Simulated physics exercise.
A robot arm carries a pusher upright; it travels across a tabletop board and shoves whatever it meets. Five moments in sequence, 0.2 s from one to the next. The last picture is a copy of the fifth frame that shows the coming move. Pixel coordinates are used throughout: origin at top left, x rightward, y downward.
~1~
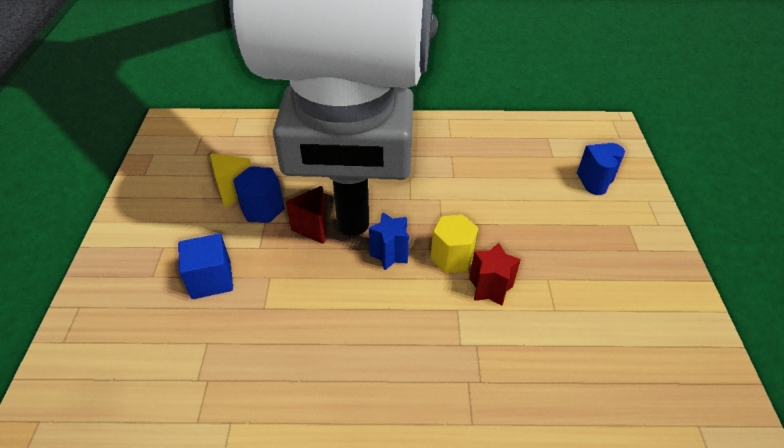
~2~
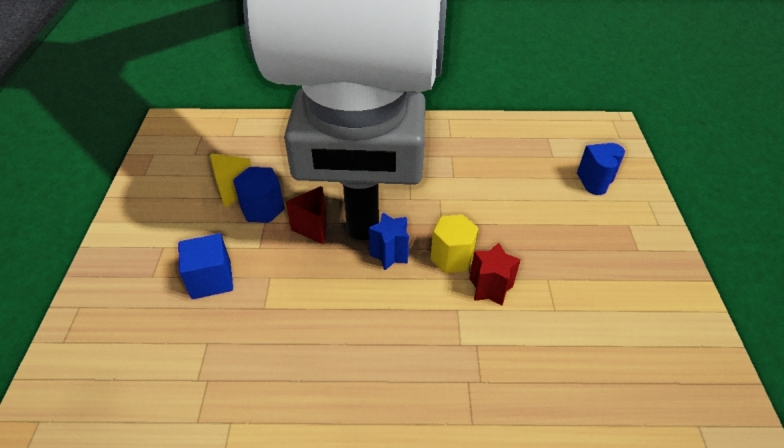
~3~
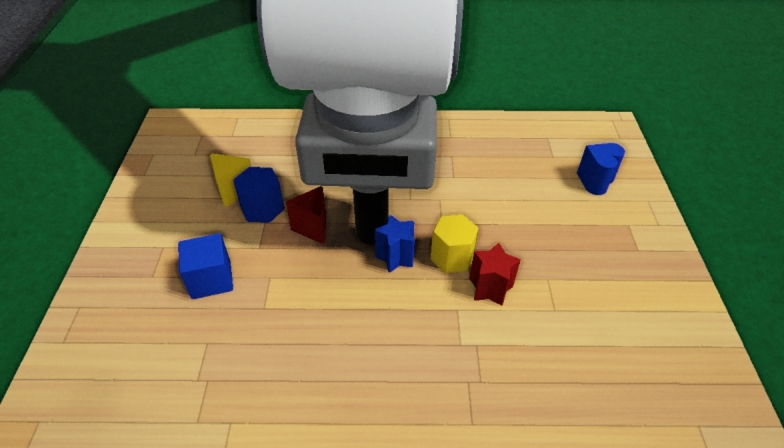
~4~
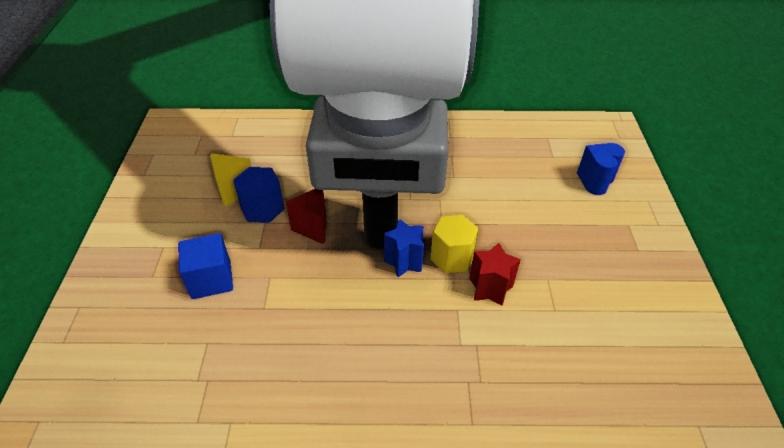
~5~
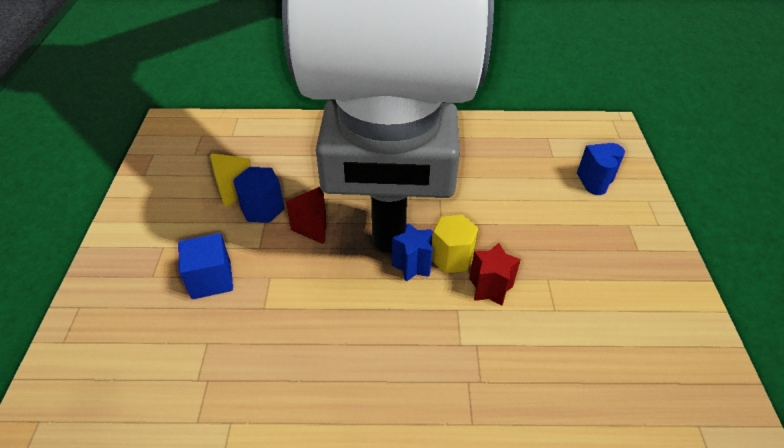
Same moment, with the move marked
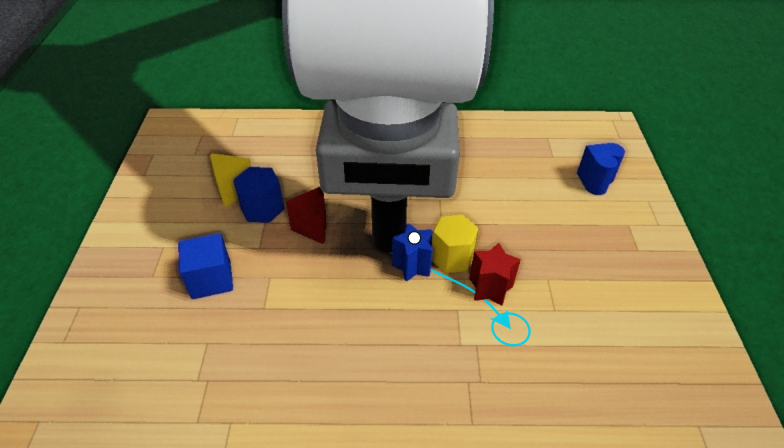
A robot arm with a black pusher reaches over a wooden table on a green floor, viewed from above and in front. Blue and yellow blocks and a red triangle sit at left, a blue star, yellow hexagon and red star near the middle, another blue block far right. The pusher slides rightward and slightly nearer, nudging the blue star toward the hexagon; everything else stays still.
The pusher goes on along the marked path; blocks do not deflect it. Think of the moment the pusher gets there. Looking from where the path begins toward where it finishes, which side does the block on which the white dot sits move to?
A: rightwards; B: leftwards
Letter A.
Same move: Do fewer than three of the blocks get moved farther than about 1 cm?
No, it doesn't check out.
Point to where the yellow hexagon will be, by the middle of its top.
If I read the scene right, the answer is (486, 233).
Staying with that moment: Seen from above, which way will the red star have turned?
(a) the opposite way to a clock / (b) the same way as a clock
a: The opposite way to a clock.
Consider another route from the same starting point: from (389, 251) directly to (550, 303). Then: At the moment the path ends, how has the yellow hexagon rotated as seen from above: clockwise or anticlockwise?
From above, it turns counterclockwise.
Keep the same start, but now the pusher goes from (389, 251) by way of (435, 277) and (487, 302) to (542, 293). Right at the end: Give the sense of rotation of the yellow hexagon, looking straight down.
Turns anticlockwise.
Path on the board, from (389, 251) via (454, 281), ending at (511, 329); the dot is on the blue star.
What follows on the original path. One third of the way, pusher at (433, 261); blue star at (458, 262); yellow hexagon at (476, 233), turned 50° anticlockwise.
Two thirds of the way, pusher at (478, 283); blue star at (496, 292), turned 35° clockwise; yellow hexagon at (486, 233), turned 80° anticlockwise; red star at (523, 267), turned 60° anticlockwise.
At the end, pusher at (514, 319); red triangle in place; blue star at (531, 333), turned 40° clockwise; yellow hexagon at (486, 233), turned 80° anticlockwise; red star at (535, 273), turned 110° anticlockwise.
